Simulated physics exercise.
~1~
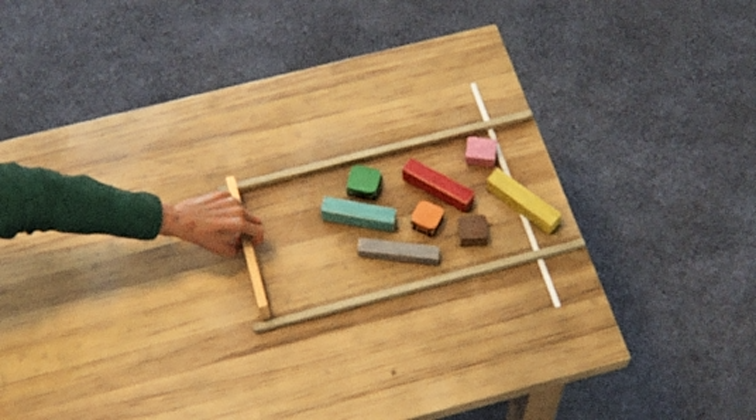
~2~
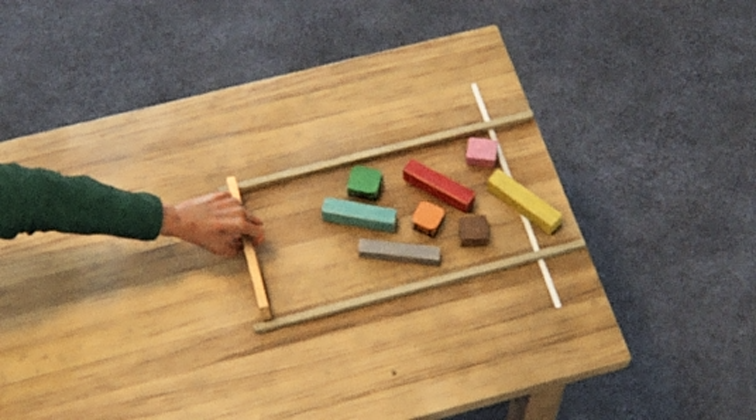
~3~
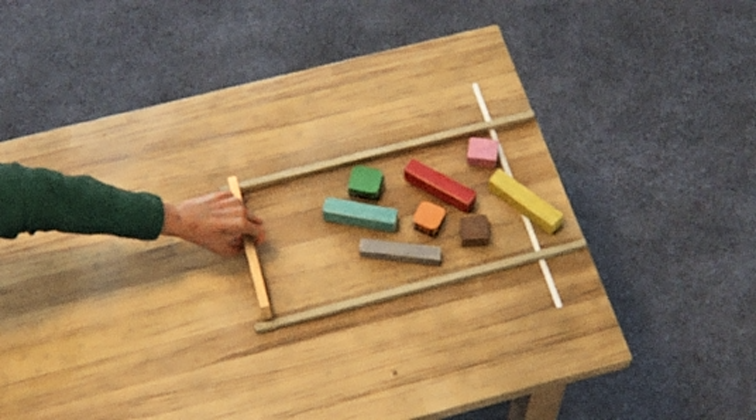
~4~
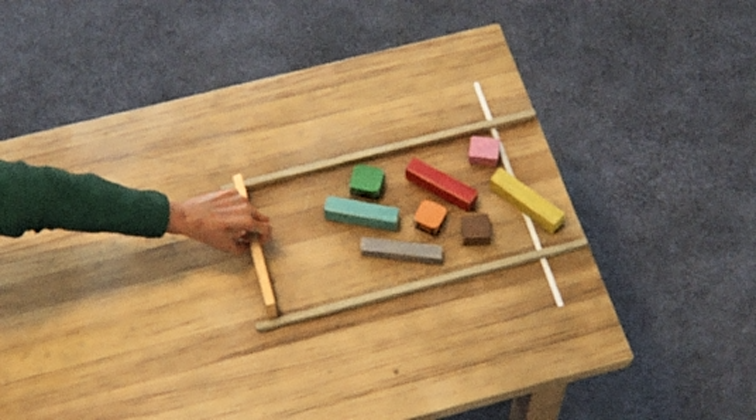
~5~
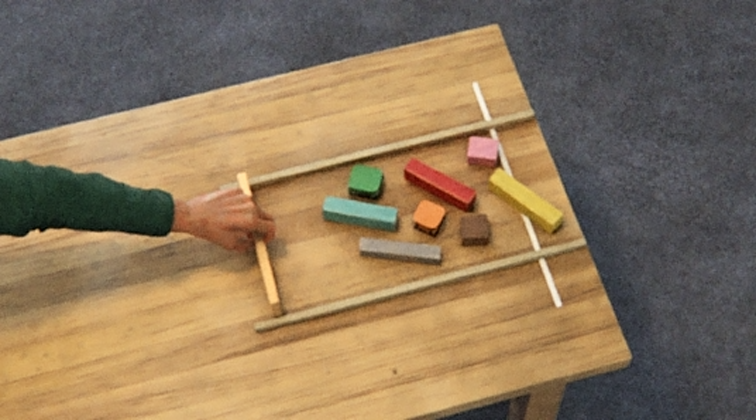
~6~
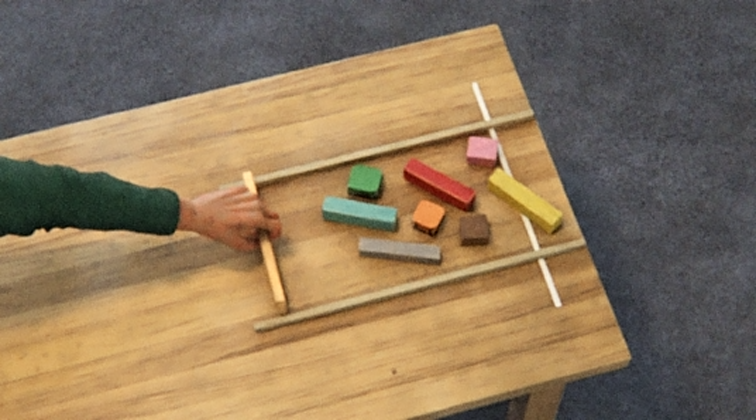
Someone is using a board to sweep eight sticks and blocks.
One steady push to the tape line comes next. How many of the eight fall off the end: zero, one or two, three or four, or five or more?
Three, or four.
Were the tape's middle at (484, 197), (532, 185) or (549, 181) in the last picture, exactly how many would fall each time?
Try 1: 0; try 2: 5; try 3: 8.
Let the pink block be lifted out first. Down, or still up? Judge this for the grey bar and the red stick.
Outcome for the grey bar: It stays; for the red stick: It stays.
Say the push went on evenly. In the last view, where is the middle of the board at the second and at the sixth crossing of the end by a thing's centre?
The first one at (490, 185), the next at (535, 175).
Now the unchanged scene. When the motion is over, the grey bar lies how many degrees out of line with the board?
I'd put it at about 45°.
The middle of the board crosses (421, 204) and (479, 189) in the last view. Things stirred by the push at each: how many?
At the first spot 6, then 8.
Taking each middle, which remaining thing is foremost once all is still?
That would be the orange case.
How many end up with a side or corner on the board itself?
Result: 3 in all.
Soon after, none off yet; yellow bar at rest near (524, 201); pink block at rest near (482, 152); brown block at rest near (474, 230).
After that, none off yet; yellow bar at rest near (525, 200); pink block moving near (488, 149); brown block displaced well along near (520, 226).
In the end, the number that fall off is three or four; gone, brown block, pink block and yellow bar.
